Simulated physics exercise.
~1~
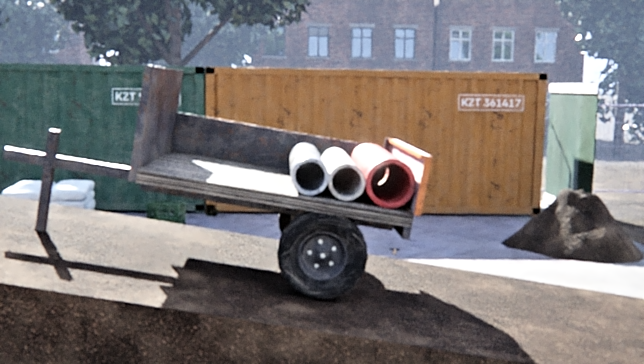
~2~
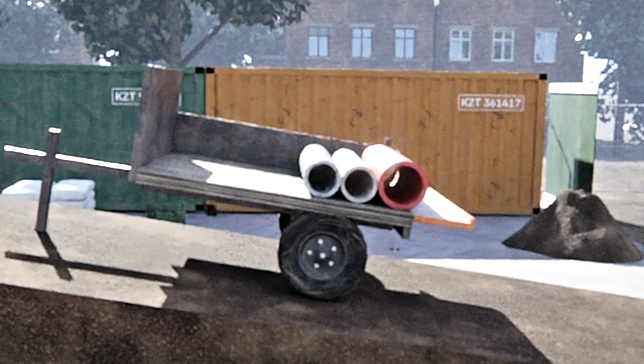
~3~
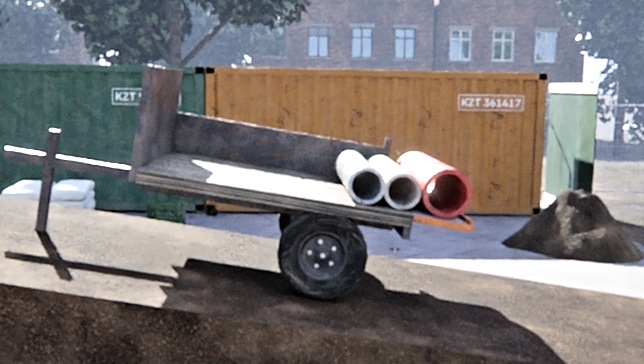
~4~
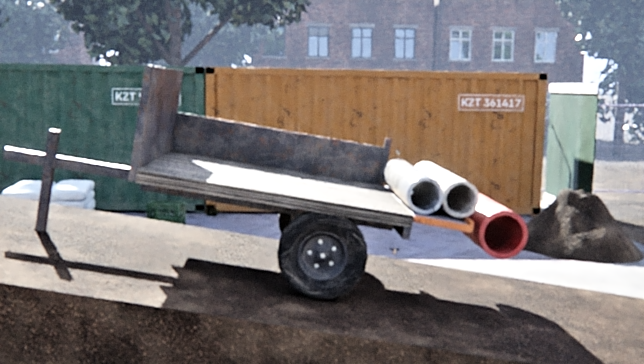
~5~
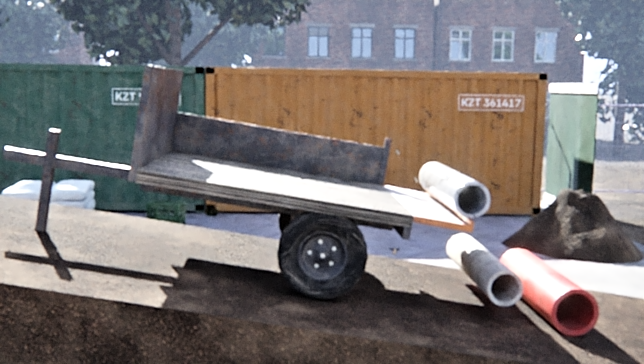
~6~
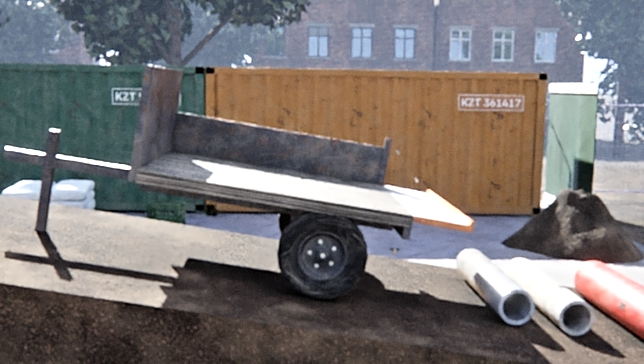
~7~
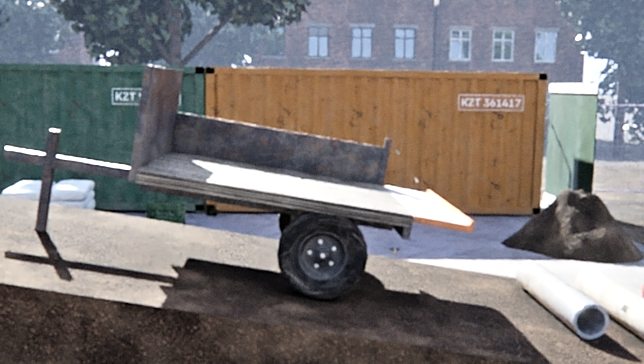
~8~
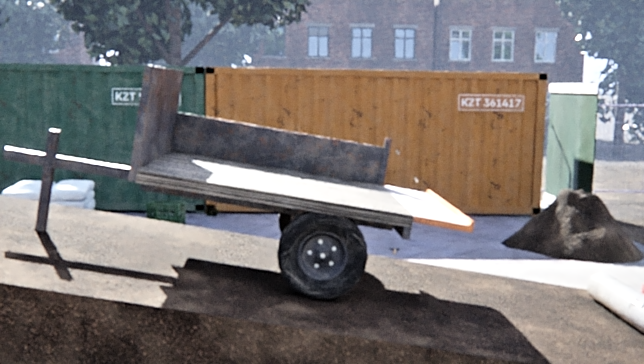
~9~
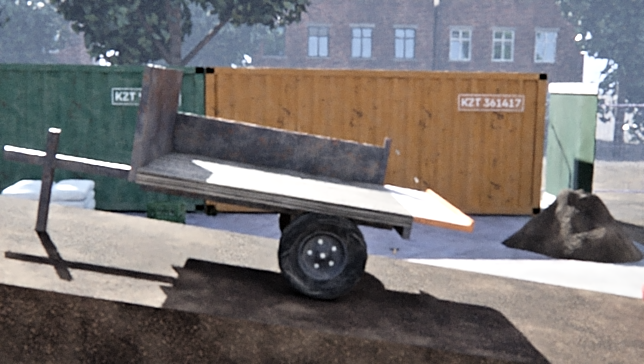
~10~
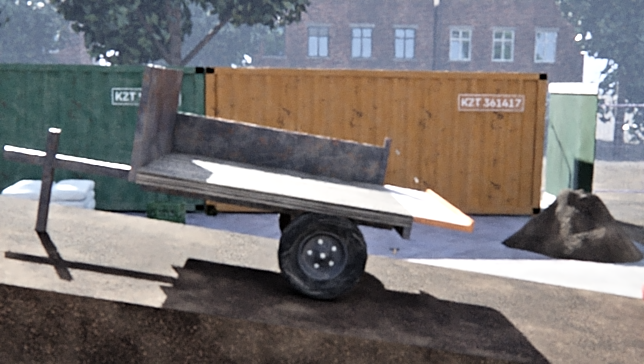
Three pipes, one red, rolling off a tilted trailer's lowered tailgate onto sloping ground and away right, leaving the bed empty.
